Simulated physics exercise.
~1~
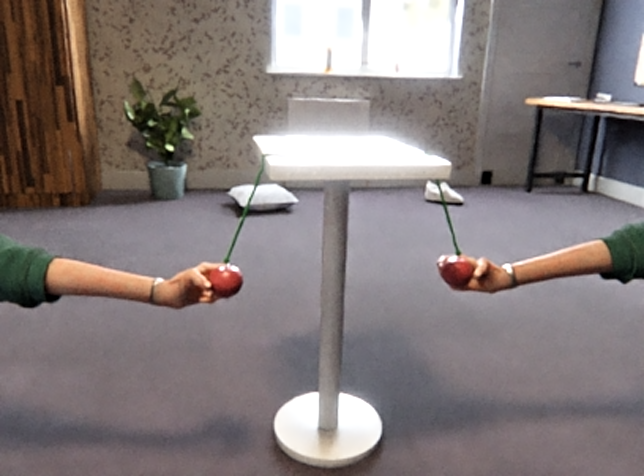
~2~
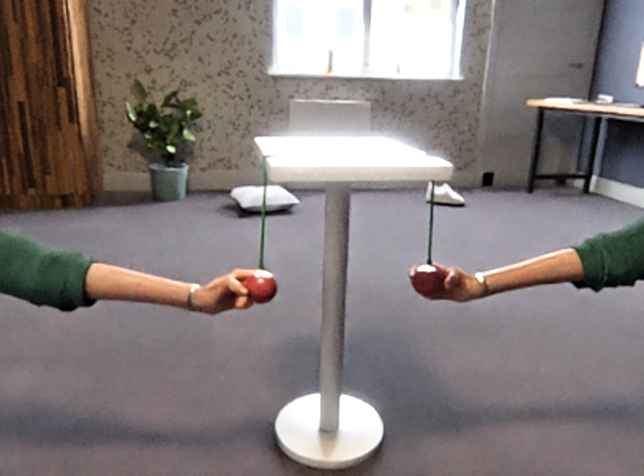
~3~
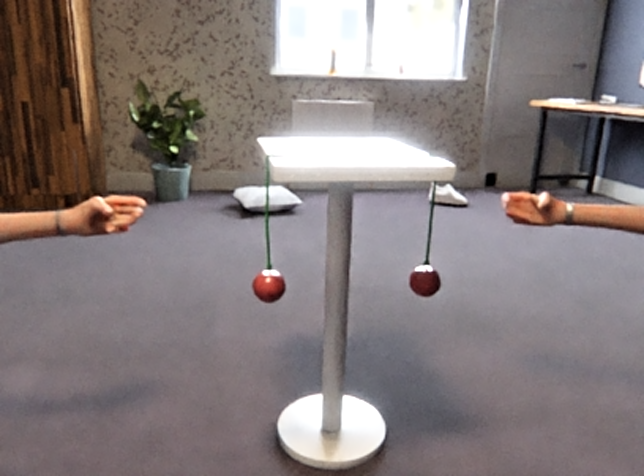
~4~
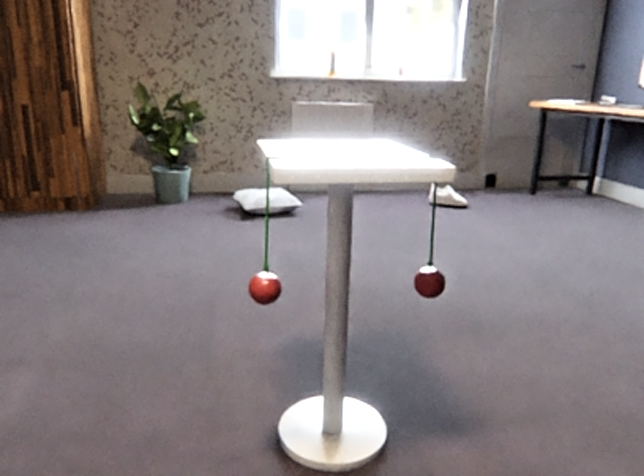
Two red apples on green strings hung from opposite sides of a small white stand while a hand on each side eased them inward, then let go and drew back out of view, leaving both apples hanging at about the same height.
